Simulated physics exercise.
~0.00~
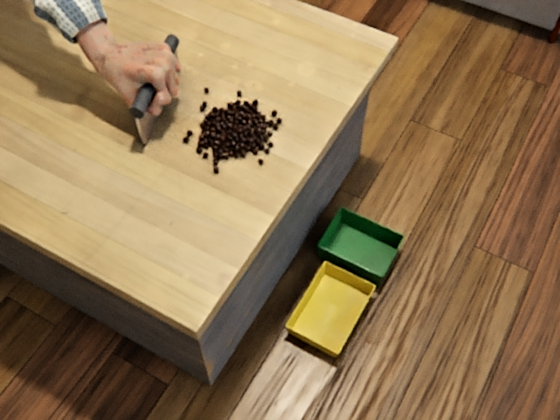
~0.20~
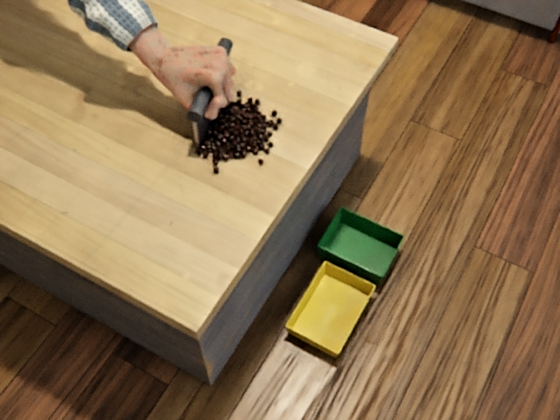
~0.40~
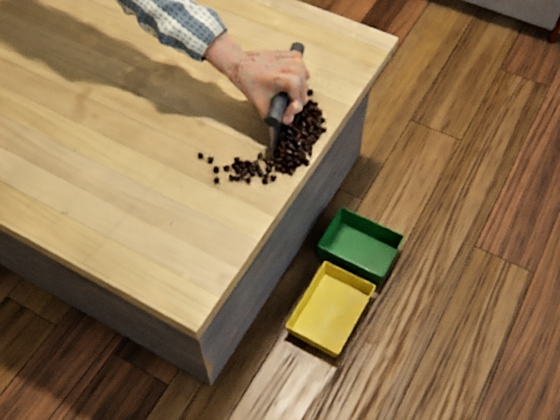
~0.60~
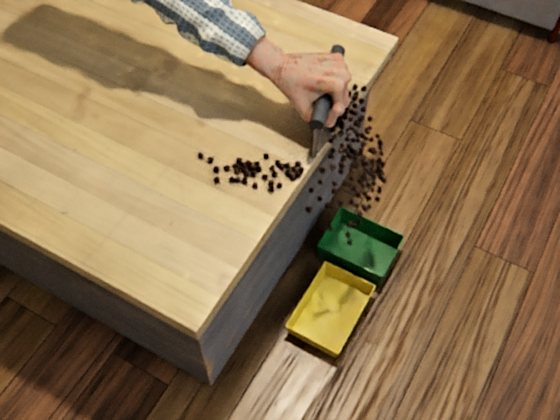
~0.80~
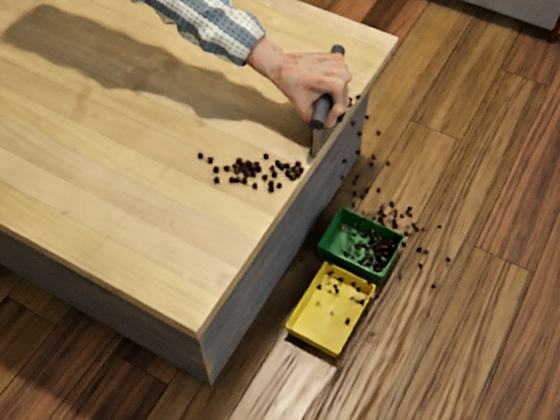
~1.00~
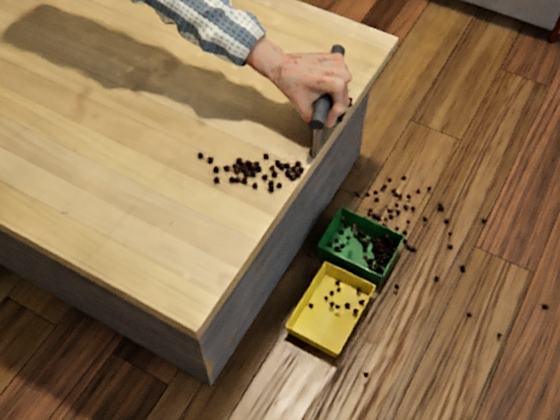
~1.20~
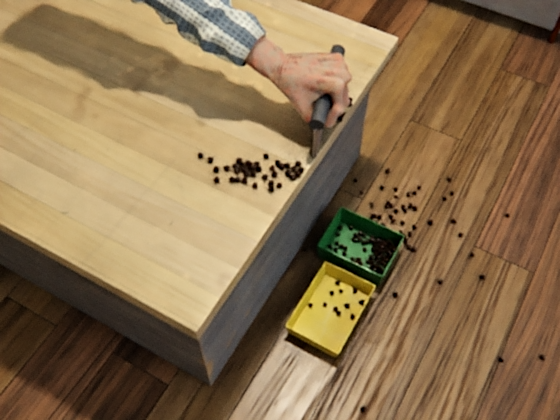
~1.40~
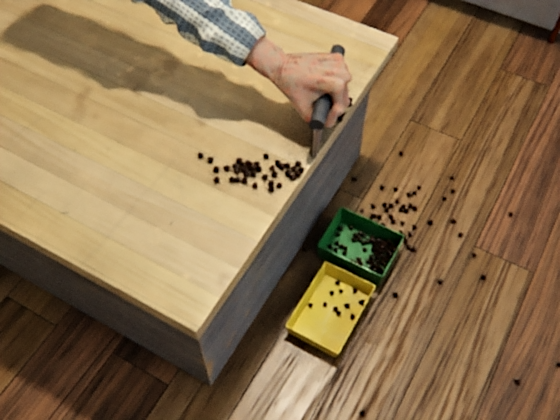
To begin with, a hand in a checked sleeve holds a scraper beside a pile of coffee beans on a wooden tabletop, with a green tin and a yellow tin on the floor below. The hand pushes the scraper rightward into the pile, sweeping many beans toward the edge while some stay behind. The scraper stops at the edge, and the pushed beans spill over in a loose cloud. Many land in the green tin, a few in the yellow one, and others scatter across the floorboards. Finally, the hand rests still, with a small group of beans left on the table.
